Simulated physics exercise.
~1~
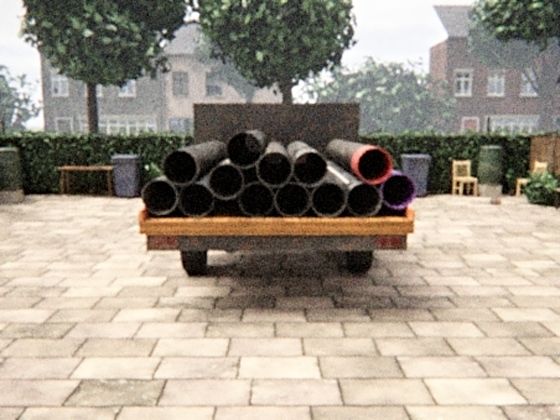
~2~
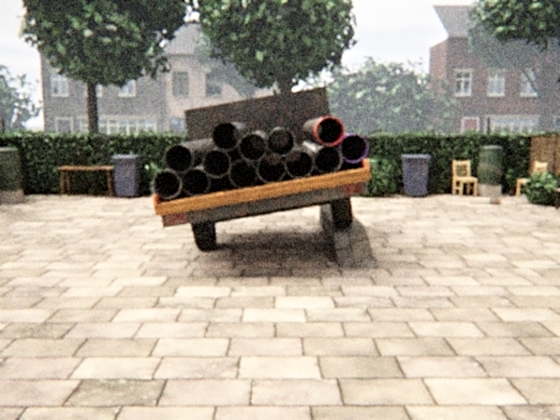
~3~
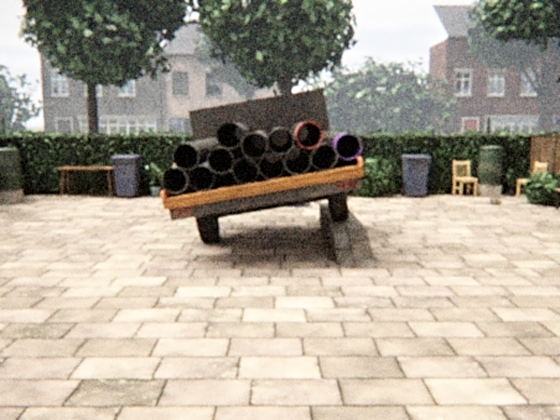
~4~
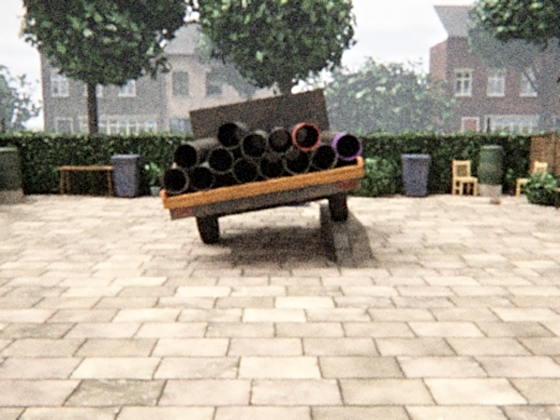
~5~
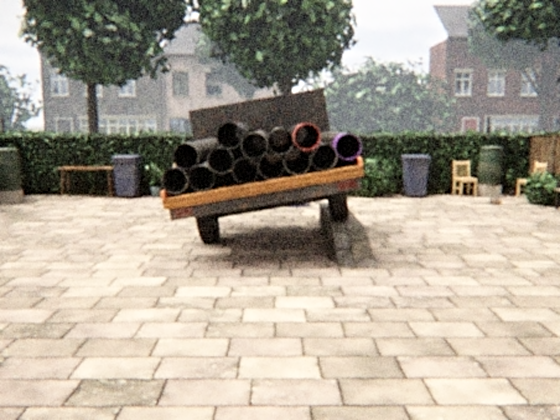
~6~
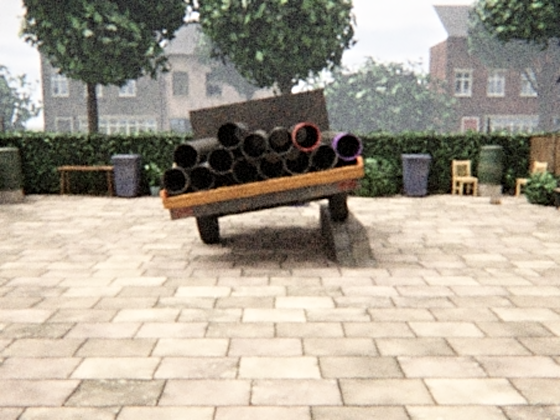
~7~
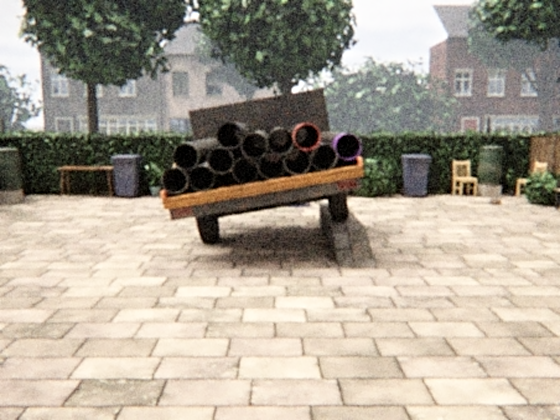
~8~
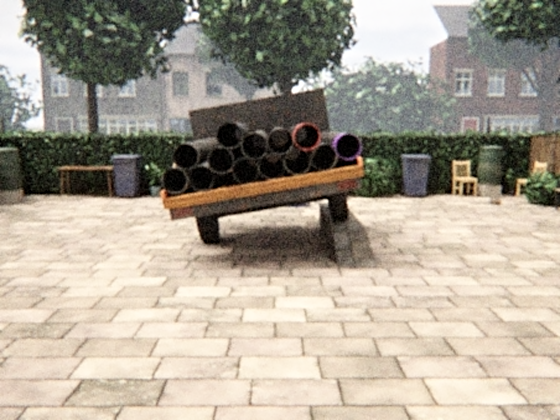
Trailer stacked with black pipes tilting as one wheel climbs a raised slab, red-rimmed pipe rolling left, whole load staying aboard.
